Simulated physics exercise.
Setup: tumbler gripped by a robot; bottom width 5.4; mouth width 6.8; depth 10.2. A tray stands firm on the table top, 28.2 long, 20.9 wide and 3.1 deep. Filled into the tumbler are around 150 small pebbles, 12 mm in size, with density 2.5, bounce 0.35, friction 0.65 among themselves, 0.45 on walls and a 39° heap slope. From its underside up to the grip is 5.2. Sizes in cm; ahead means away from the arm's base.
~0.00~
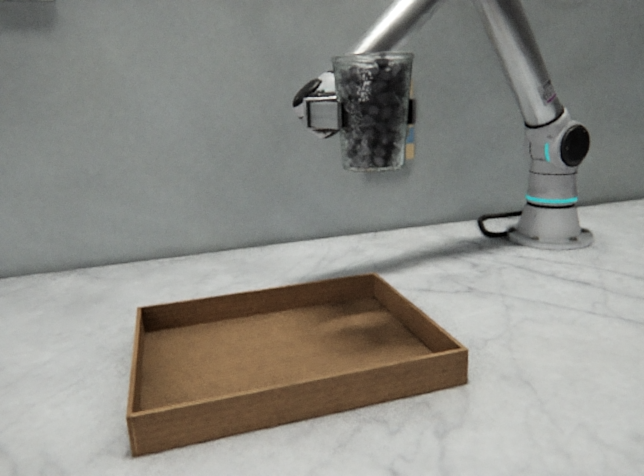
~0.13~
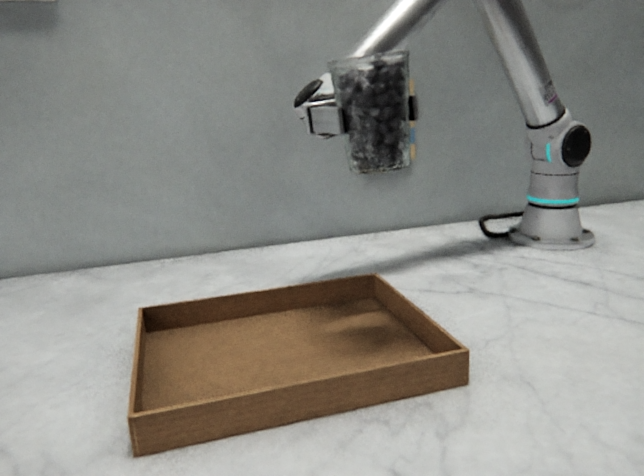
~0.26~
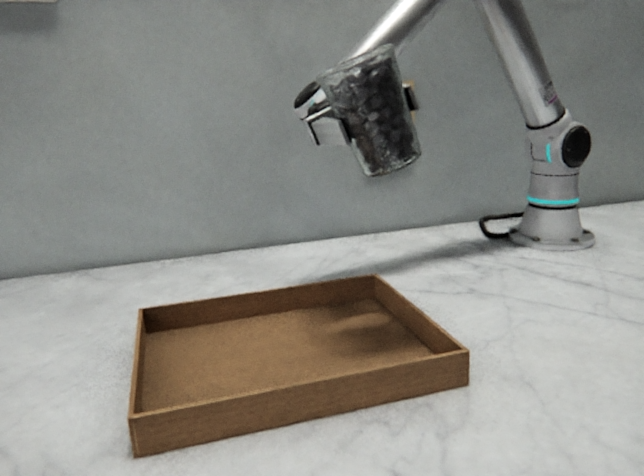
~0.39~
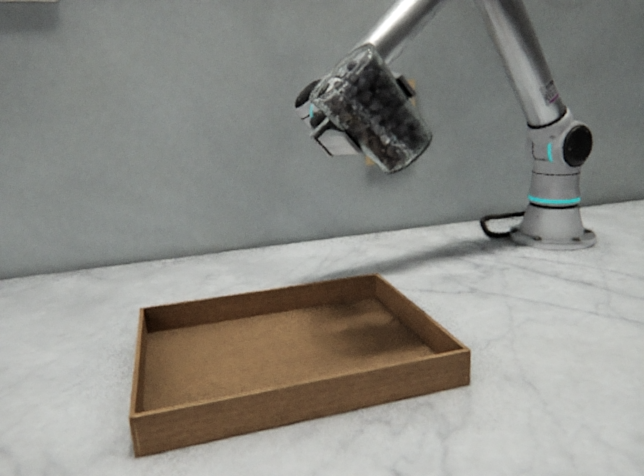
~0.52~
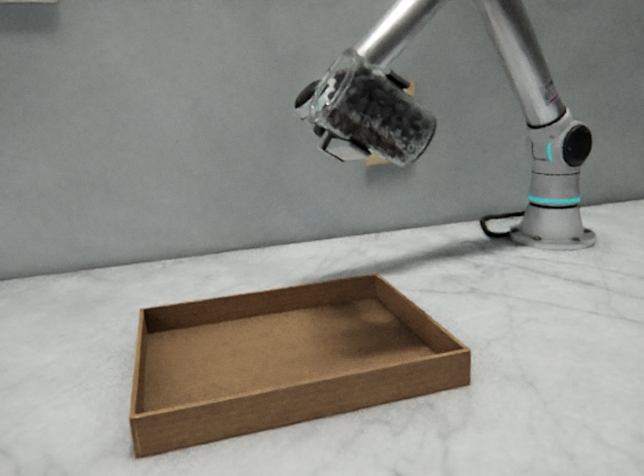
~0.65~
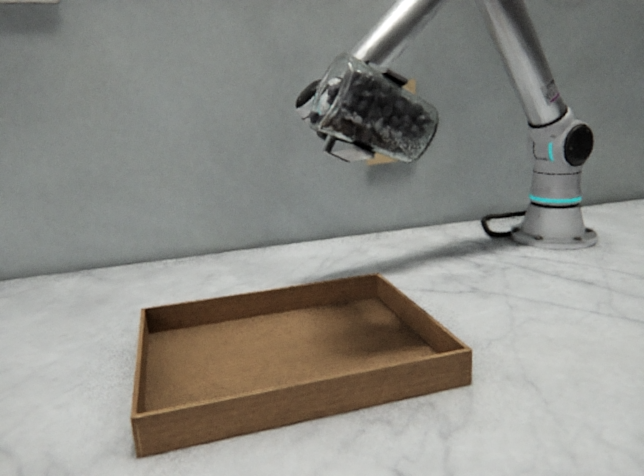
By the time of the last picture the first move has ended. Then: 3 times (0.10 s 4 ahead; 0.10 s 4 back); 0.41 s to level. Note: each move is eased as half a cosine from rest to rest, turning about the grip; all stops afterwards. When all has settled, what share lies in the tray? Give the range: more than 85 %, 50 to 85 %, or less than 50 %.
The range is less than 50 %.
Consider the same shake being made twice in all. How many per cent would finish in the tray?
30 %.
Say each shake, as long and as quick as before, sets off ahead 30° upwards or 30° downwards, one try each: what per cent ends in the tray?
Estimates, in order: 60 % then 15 %.
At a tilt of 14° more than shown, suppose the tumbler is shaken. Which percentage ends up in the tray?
Close to 65 in a hundred, I'd say.
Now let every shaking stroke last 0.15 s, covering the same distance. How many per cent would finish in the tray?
10 %.
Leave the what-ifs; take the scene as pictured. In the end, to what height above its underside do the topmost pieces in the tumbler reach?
It reaches close to 8.0 cm in the end.
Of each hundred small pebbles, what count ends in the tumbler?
Roughly 65 per cent.
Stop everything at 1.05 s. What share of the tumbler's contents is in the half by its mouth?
50 %.
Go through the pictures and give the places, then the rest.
The first frame shows the tumbler middle at (373, 115), level; upper third of the load around (374, 80), from x 345 to 400, top at y 60; 146 in the tumbler.
The second frame shows the tumbler middle at (374, 115), tilted 6° forward; upper third of the load around (373, 82), from x 340 to 400, top at y 60.
The third frame shows the tumbler middle at (375, 116), tilted 22° forward; upper third of the load around (369, 85), from x 335 to 410, top at y 60.
The fourth frame shows the tumbler middle at (376, 115), tilted 41° forward; upper third of the load around (363, 88), from x 325 to 420, top at y 65.
The fifth frame shows the tumbler middle at (376, 115), tilted 57° forward; upper third of the load around (360, 93), from x 325 to 420, top at y 70.
The sixth frame shows the tumbler middle at (377, 114), tilted 63° forward; upper third of the load around (362, 96), from x 315 to 425, top at y 75; 146 in the tumbler.
After 1.05 s, tilted 63° forward, highest piece 27 above the table; 108 in the tumbler, 24 in the tray, 14 in flight or on a rim.
After 1.46 s, tilted 31° forward, highest piece 27 above the table; 92 in the tumbler, 52 in the tray, 1 on the table or floor, 1 in flight or on a rim.
After 1.86 s, level, highest piece 27 above the table; 92 in the tumbler, 53 in the tray, 1 on the table or floor.
After 2.91 s, level, highest piece 27 above the table; 92 in the tumbler, 53 in the tray, 1 on the table or floor.
In the end, 92 in the tumbler, 53 in the tray, 1 on the table or floor. That is 36 % in the tray.
